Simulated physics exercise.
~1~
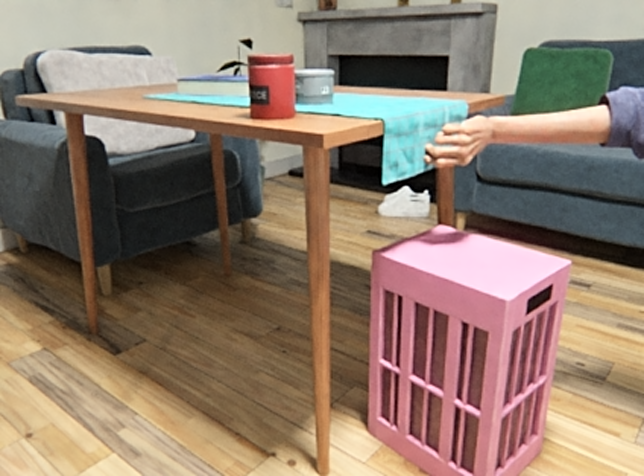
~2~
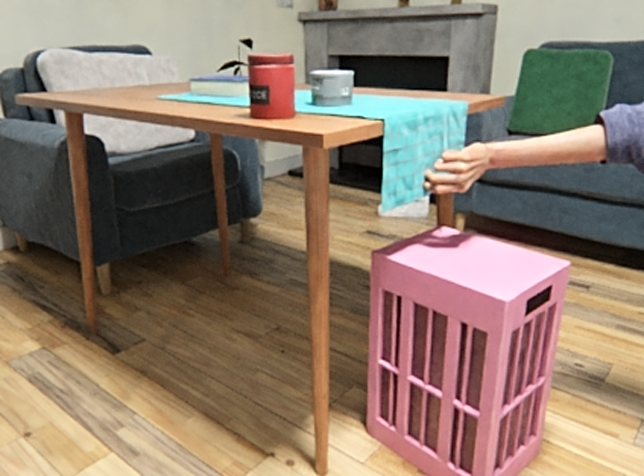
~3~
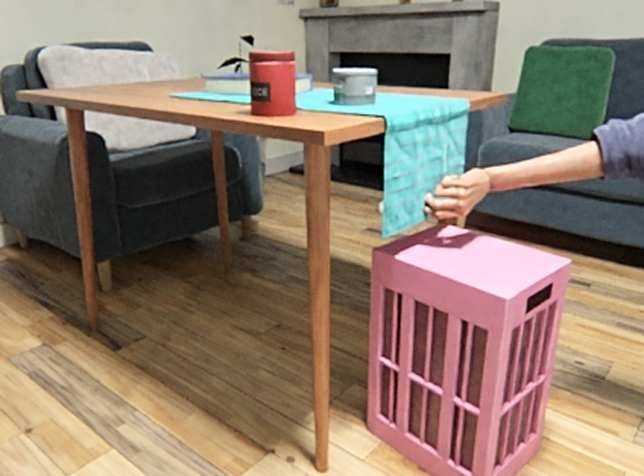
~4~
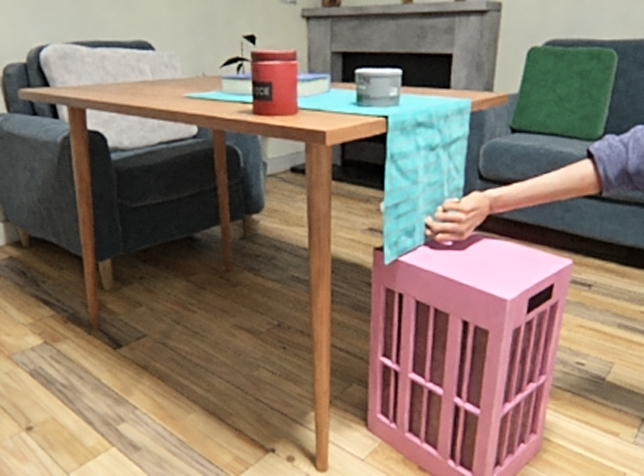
A hand drew the hanging end of a turquoise cloth down from a wooden table toward a pink crate, sliding a grey tub and a blue book rightward, until the hem rested on the crate, with the tub and an unmoved red jar still on the table.
